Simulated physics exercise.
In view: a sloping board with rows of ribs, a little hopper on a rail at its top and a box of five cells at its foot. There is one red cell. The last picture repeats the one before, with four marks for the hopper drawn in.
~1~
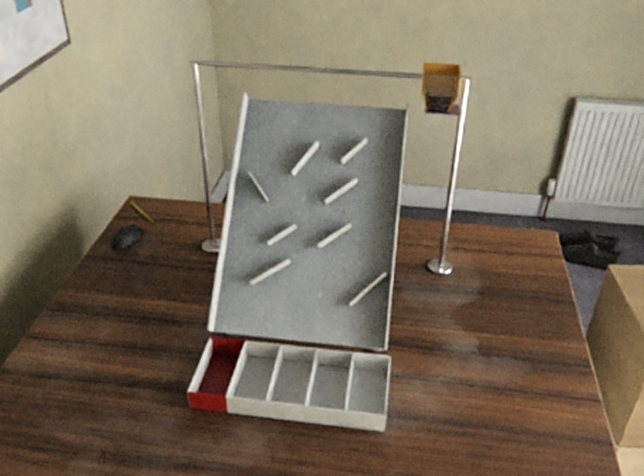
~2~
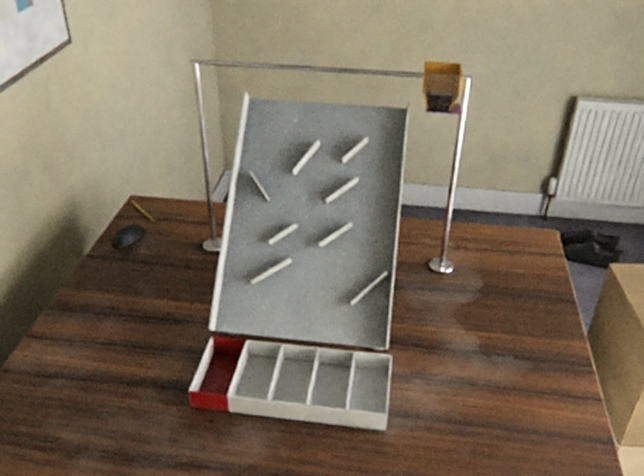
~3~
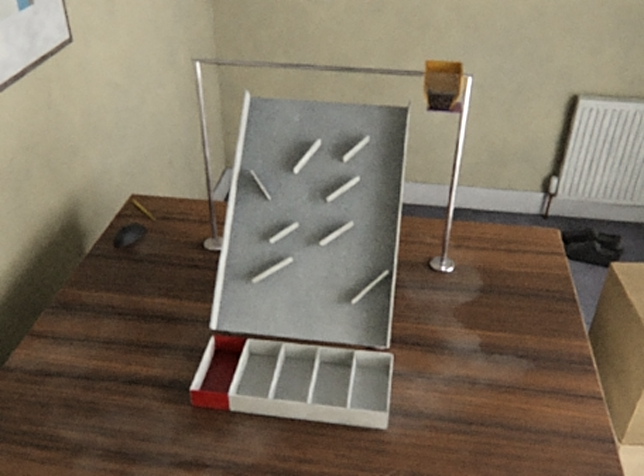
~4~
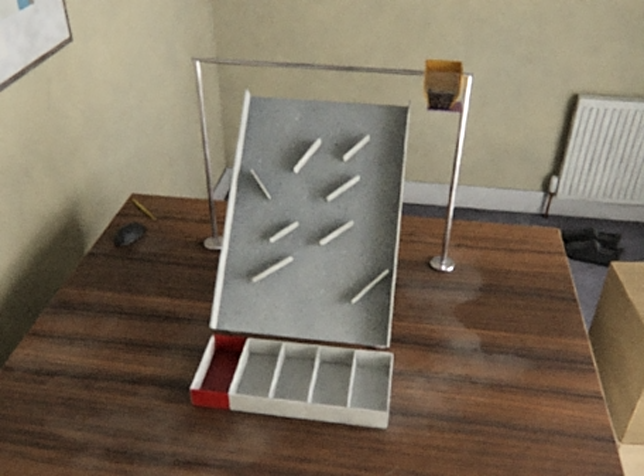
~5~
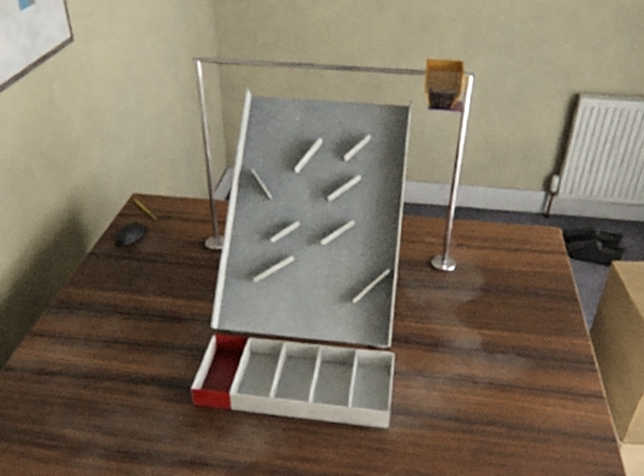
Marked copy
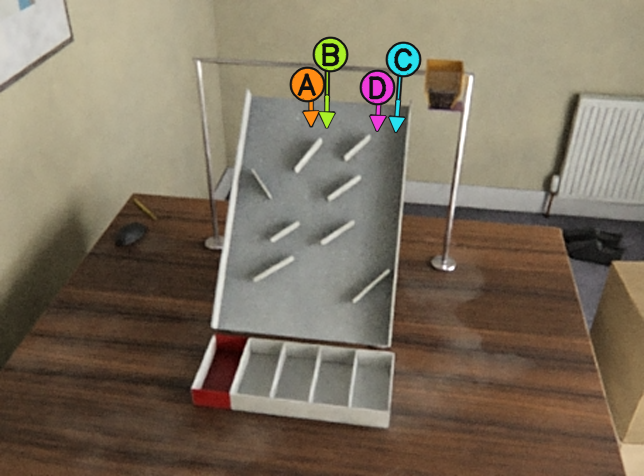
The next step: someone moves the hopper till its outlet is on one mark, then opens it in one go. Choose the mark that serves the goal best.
A beats the others.
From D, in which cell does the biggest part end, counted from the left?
It is the third one.
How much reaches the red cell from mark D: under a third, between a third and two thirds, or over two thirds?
It is under a third.
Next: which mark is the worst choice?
The answer is C.
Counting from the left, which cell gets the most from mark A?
It is the first one.
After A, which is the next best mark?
The answer is B.
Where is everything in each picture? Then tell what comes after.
In the first frame, hopper near (440, 102), allspice berries, door shut.
In the second frame, ribs (293, 171) to (318, 140), (342, 159) to (367, 137), (250, 171) to (267, 197).
In the third frame, ribs (327, 199) to (359, 176), (269, 240) to (297, 222), (320, 243) to (353, 221).
In the fourth frame, ribs (252, 280) to (291, 257), (352, 301) to (388, 270).
In the fifth frame, red cell near (212, 398), number 1 of 5 from the left.
On the marked copy, mark A meets the board at (311, 120); mark B meets the board at (326, 121); mark C meets the board at (396, 126); mark D meets the board at (377, 125).
For mark A, all but a few in the red cell, a small share in other cells.
For mark B, close to two thirds in the red cell, close to a quarter in other cells, a small share outside the box.
For mark C, none at all in the red cell, all but a few in other cells, a small share outside the box.
For mark D, a small share in the red cell, the bulk in other cells, a small share outside the box.
